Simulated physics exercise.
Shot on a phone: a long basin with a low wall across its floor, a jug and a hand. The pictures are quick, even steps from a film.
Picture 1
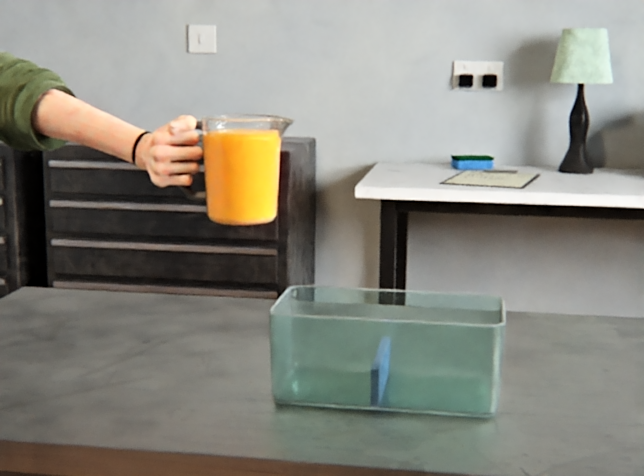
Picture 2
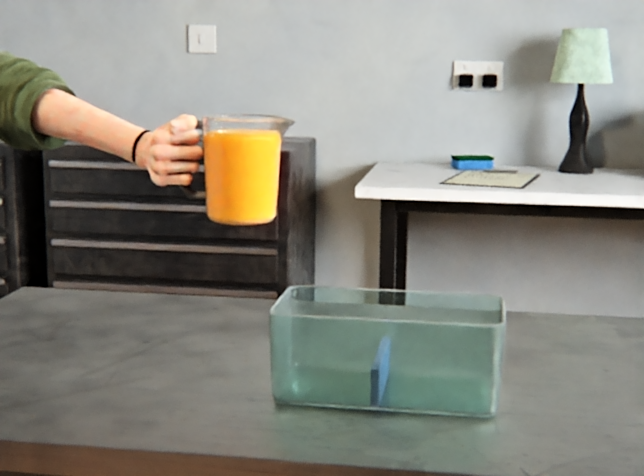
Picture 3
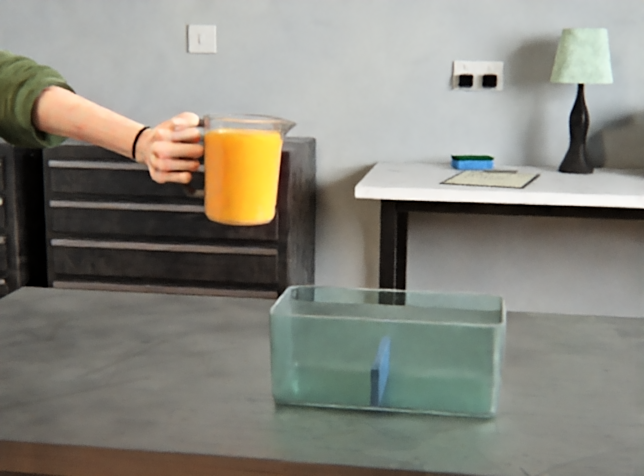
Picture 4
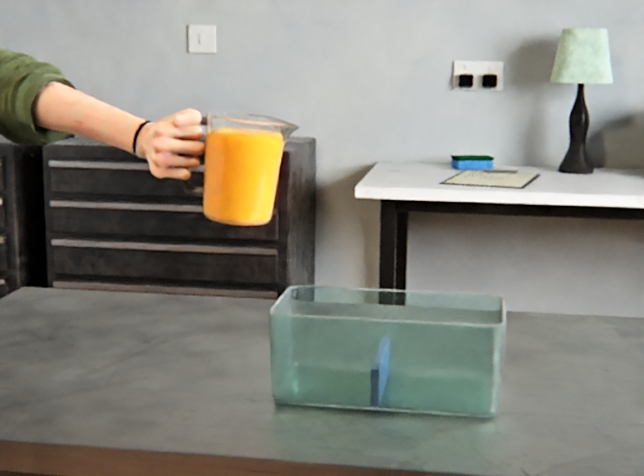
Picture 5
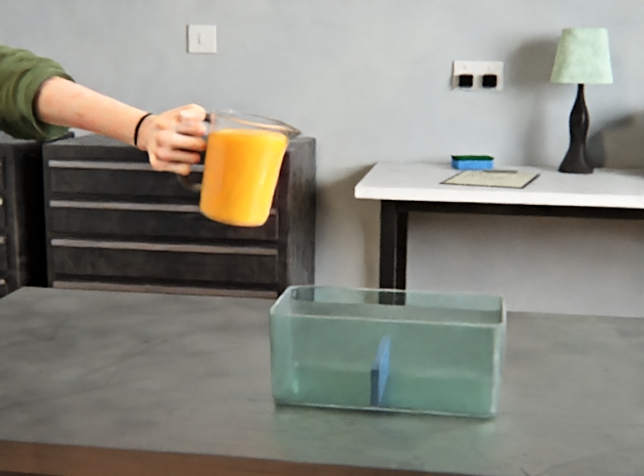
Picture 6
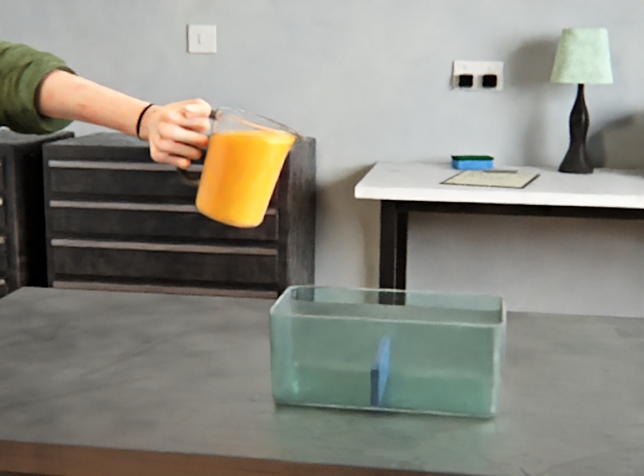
At the start, a hand holds a clear jug of orange liquid upright, above and to the left of a long, empty-looking glass basin on a grey table. The hand then tilts the jug rightward, barely at first and then further, until the jug leans moderately, with the liquid still inside.
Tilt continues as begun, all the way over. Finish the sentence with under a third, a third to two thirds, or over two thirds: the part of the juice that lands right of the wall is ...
It is under a third.
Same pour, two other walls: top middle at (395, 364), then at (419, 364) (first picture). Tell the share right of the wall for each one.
The first placement gives around 10 percent, the second 10 percent.
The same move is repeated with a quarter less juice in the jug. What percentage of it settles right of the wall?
Best guess: Around 5 %.
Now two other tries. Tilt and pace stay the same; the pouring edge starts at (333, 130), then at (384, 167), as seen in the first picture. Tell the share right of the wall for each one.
Start one gives close to 50 percent, start two close to 95 percent.
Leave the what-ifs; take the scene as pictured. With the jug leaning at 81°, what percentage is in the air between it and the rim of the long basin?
It's about 20 per cent.
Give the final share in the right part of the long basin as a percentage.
It comes to some 5 per cent.
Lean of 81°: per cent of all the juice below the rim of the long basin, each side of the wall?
Left part: Around 5 %. Right part: Around 0 %.
A moment on, the jug is tipped on its side and 73 per cent is still to pour, 5 is left of the wall and 0 right of it.
Next, the jug is tipped right over and 19 per cent is still to pour, 56 is left of the wall and 0 right of it.
Then the jug is tipped right over and 1 per cent is still to pour, 87 is left of the wall and 2 right of it.
Later the jug is tipped right over and 0 per cent is still to pour, 89 is left of the wall and 4 right of it.
Finally, 89 per cent lies left of the wall, 4 right of it and 7 outside.
